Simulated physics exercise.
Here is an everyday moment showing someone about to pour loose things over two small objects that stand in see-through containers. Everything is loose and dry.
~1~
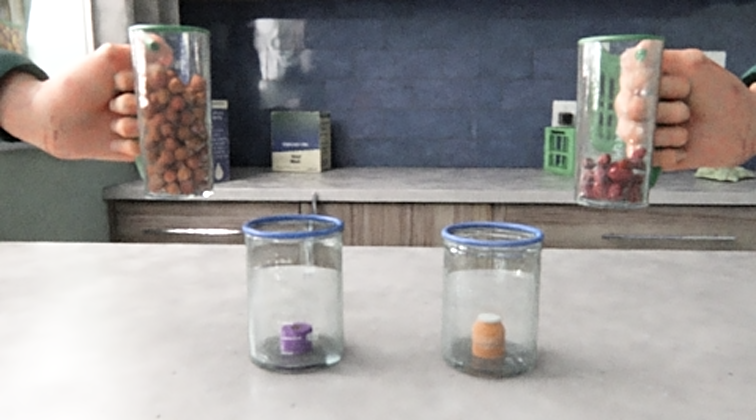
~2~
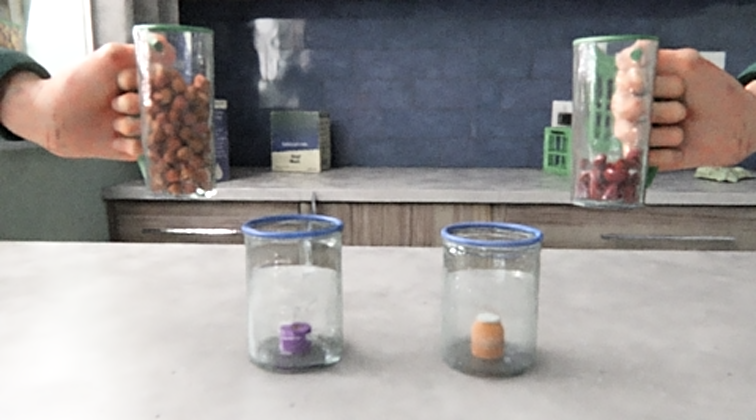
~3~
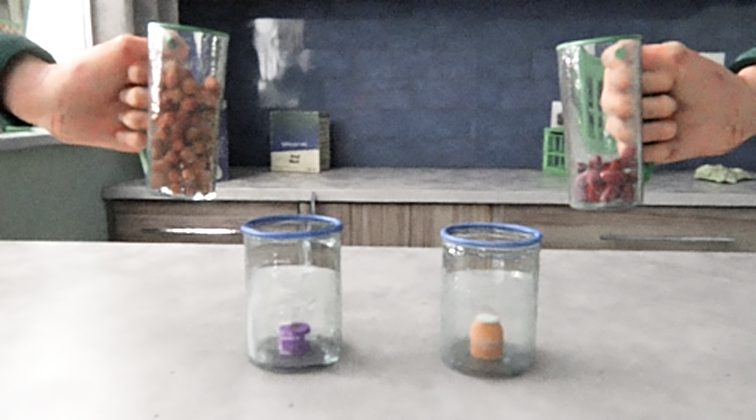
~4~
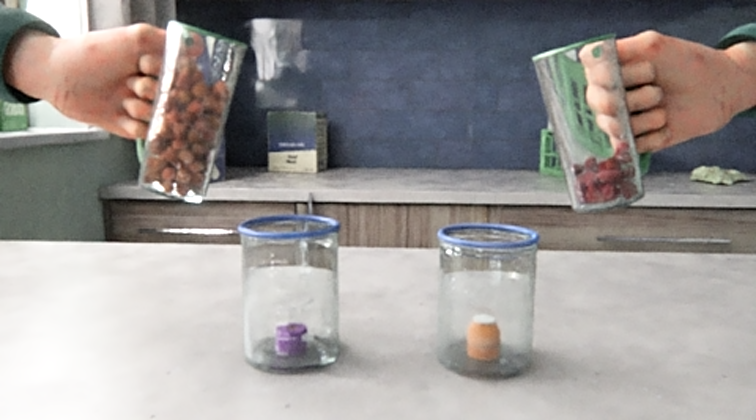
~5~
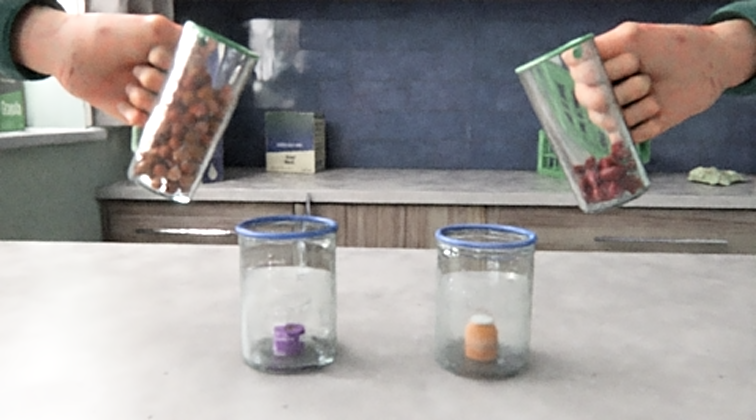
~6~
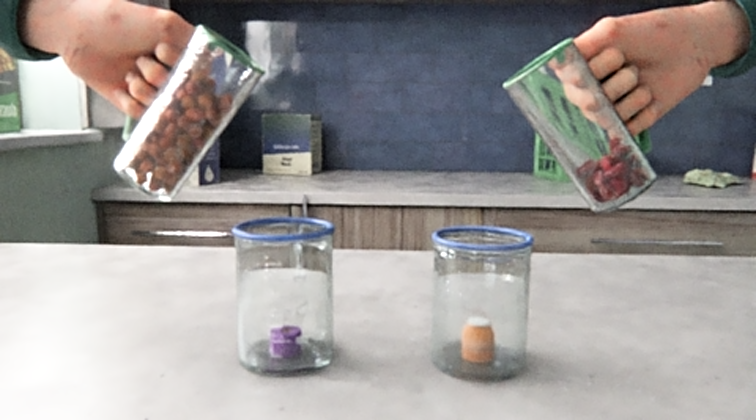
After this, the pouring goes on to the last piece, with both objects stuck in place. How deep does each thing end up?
The left one vanishes from sight; the right one pokes through.
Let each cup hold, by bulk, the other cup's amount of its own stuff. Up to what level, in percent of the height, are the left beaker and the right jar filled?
Approximately 20 in a hundred for the left, 55 in a hundred for the right.
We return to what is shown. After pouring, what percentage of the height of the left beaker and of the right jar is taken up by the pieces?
Estimates: Left 45, right 20.
Then, 0.57 s after the last picture, left beaker empty, all of its cupful still in the cup; right jar empty, all of its cupful still in the cup.
Then, 1.06 s after the last picture, left beaker nearly empty, nearly all of its cupful still in the cup; right jar empty, all of its cupful still in the cup.
Then, 1.49 s after the last picture, left beaker a third full, none of its cupful still in the cup; right jar nearly empty, none of its cupful still in the cup.
At rest, left beaker half full (surface near (285, 294)), nothing beside it; right jar a quarter full (surface near (479, 331)), nothing beside it; the left thing is covered; the right thing is still showing.
